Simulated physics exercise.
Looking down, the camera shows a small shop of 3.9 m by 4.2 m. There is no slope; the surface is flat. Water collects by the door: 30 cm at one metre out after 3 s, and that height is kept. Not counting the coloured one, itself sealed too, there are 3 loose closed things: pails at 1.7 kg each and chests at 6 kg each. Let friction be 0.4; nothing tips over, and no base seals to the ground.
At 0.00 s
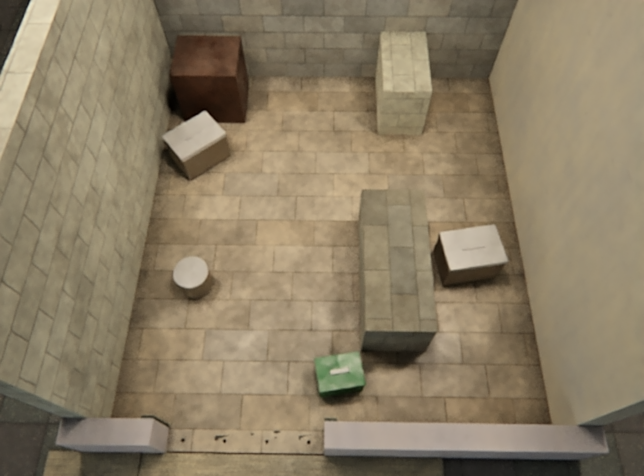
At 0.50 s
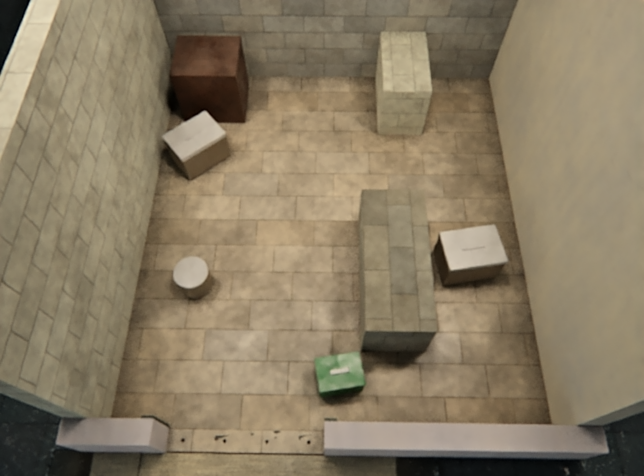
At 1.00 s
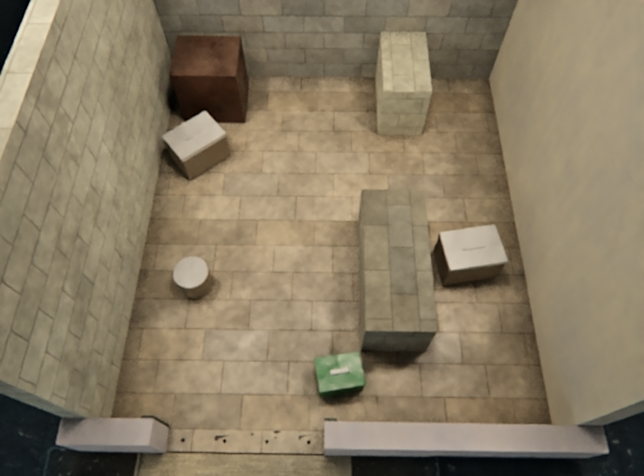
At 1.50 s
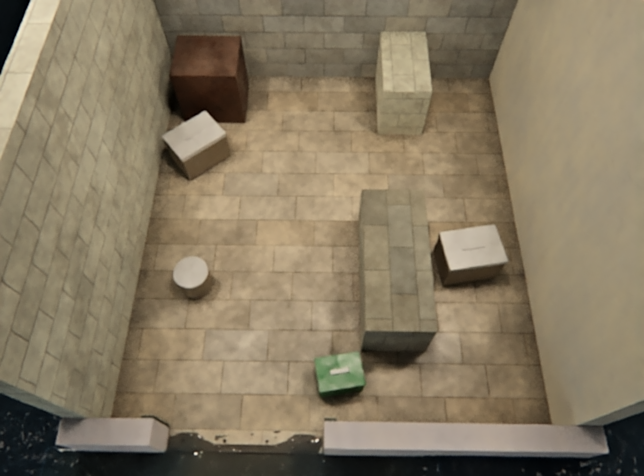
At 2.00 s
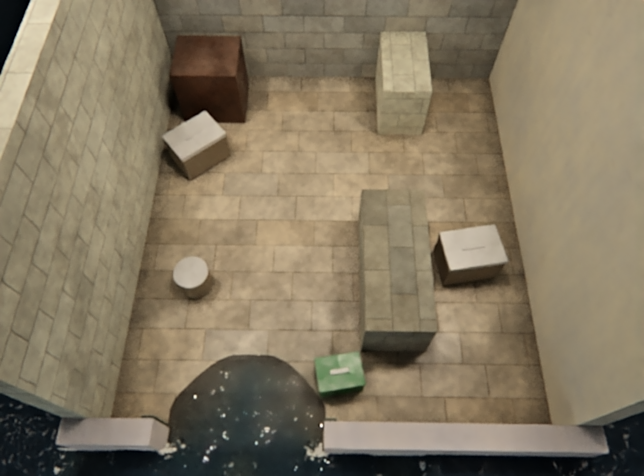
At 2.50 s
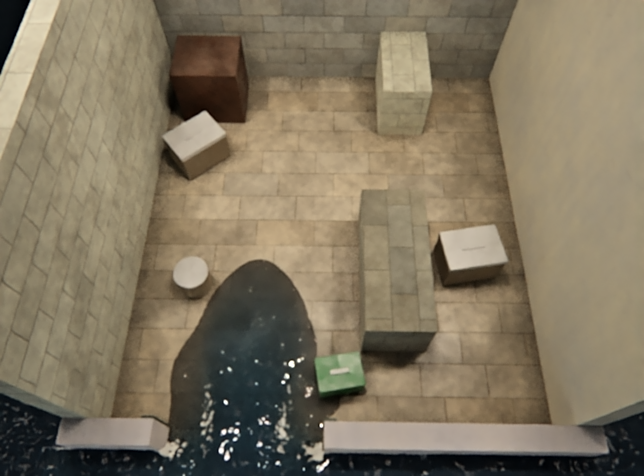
Dark water comes through a gap in the low front wall of a small, tile-floored room, seen from high above by a still camera. A reddish-brown block and a pale box sit at back left, a cream block at back right, a long grey block and another pale box at right, a small round pail at left, and a green box near the front. At first nothing stirs inside, then the water spreads inward in a rounded tongue past the green box, and none of the objects move.
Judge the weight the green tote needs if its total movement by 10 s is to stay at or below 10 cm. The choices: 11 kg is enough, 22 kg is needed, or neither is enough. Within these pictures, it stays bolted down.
My judgement is that 22 kg is needed.
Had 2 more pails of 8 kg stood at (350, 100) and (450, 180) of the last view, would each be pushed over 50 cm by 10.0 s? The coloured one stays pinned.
The first comes out above the threshold, the second above the threshold.
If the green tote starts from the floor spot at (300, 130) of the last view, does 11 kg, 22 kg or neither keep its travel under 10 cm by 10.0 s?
Looking at the loads, neither keeps it.
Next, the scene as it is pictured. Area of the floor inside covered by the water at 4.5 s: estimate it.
Somewhere around 10.0 m2, roughly.
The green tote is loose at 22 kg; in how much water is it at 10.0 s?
Close to 13 cm deep.
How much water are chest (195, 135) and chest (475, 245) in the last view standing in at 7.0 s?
Some 22 cm at the first, some 2 cm at the second.
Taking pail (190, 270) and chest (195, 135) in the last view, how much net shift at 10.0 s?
In that order: 120 cm, 200 cm.
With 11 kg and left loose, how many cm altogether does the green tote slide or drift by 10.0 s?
Adding it all up, something like 30 cm.
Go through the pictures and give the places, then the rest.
The green tote at (340, 371), on the bottom; water covers 0.0 m2; 0 of 4 have shifted, in the first picture.
The green tote at (340, 371) rests on the ground; 0.0 m2 under water; 0 of 4 have shifted, in the second picture.
The green tote at (340, 371) rests on the ground; 0.0 m2 under water; 0 of 4 have shifted, in the third picture.
The green tote at (340, 371), on the bottom; water covers 0.0 m2; 0 of 4 have shifted, in the fourth picture.
The green tote at (340, 371), on the bottom; water covers 0.6 m2; 0 of 4 have shifted, in the fifth picture.
The green tote at (340, 371), on the bottom; 1.6 m2 under water; 0 of 4 have shifted, in the sixth picture.
After 3.5 s the green tote would be 9 cm from its start with 11 kg and 0 cm from its start with 22 kg; 5 cm of water round it then.
After 4.5 s the green tote would be 26 cm from its start with 11 kg and 1 cm from its start with 22 kg; 5 cm of water round it then.
After 7.0 s the green tote would be 26 cm from its start with 11 kg and 1 cm from its start with 22 kg; 6 cm of water round it then.
After 10.0 s the green tote would be 21 cm from its start with 11 kg and 1 cm from its start with 22 kg; 13 cm of water round it then.
